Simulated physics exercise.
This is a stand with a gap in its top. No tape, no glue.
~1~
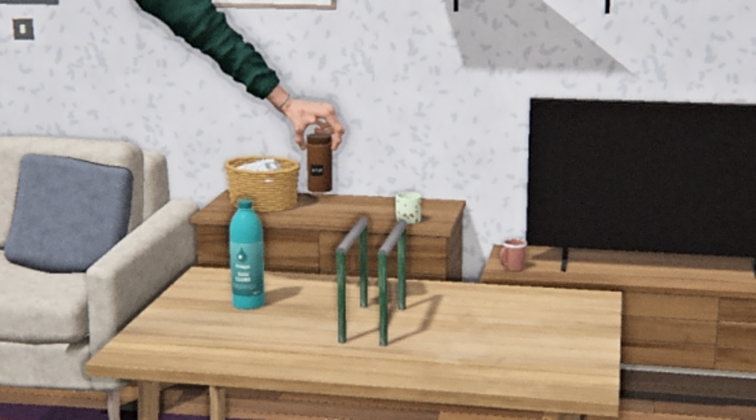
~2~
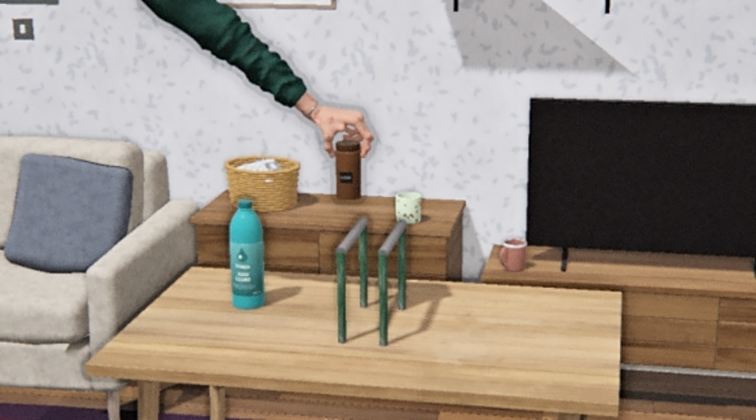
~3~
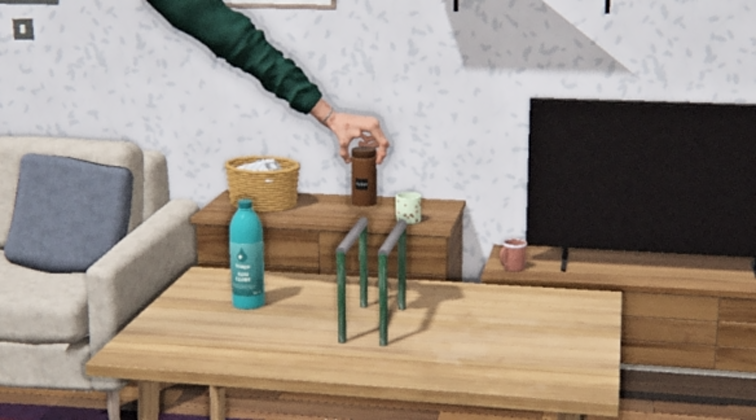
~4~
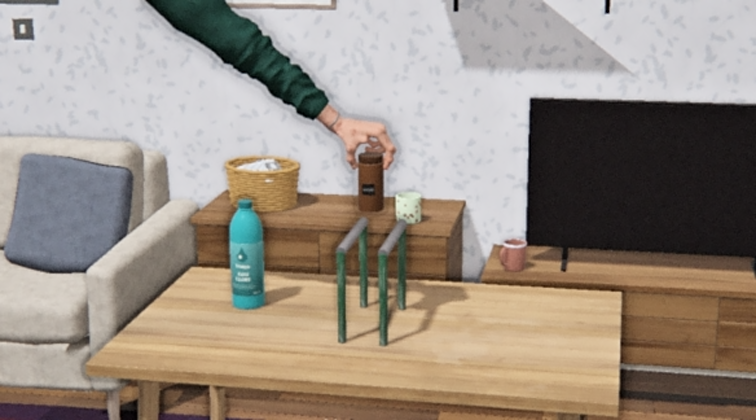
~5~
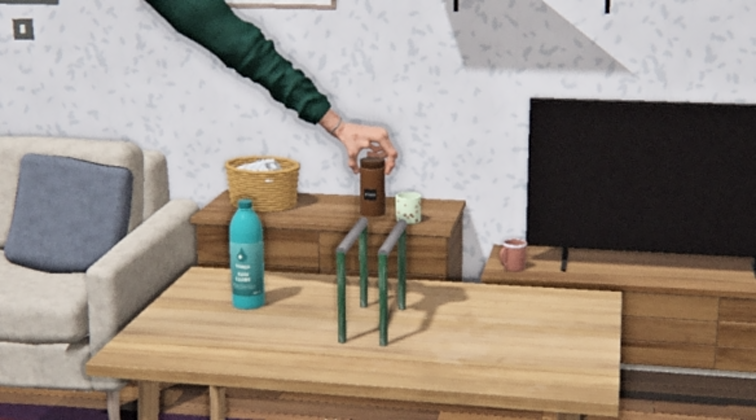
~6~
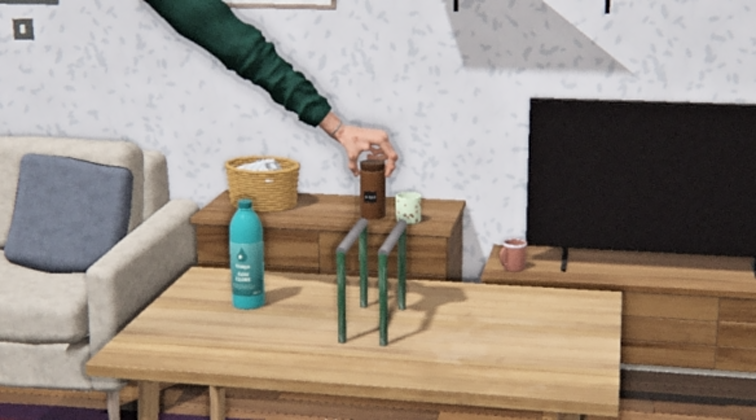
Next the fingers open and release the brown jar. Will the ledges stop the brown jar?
As it turns out, it drops through.
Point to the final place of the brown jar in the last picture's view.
At about (374, 300).
Then, 0.20 s past the last view, brown jar displaced about its own width near (373, 209).
Then, 0.30 s past the last view, brown jar displaced well along near (373, 268).
Then, 0.40 s past the last view, brown jar displaced well along near (374, 298).
Finally, moved from the start, brown jar; turquoise bottle still in place. Final places as the last picture's camera would see them, brown jar near (374, 300). The jar goes down the gap.
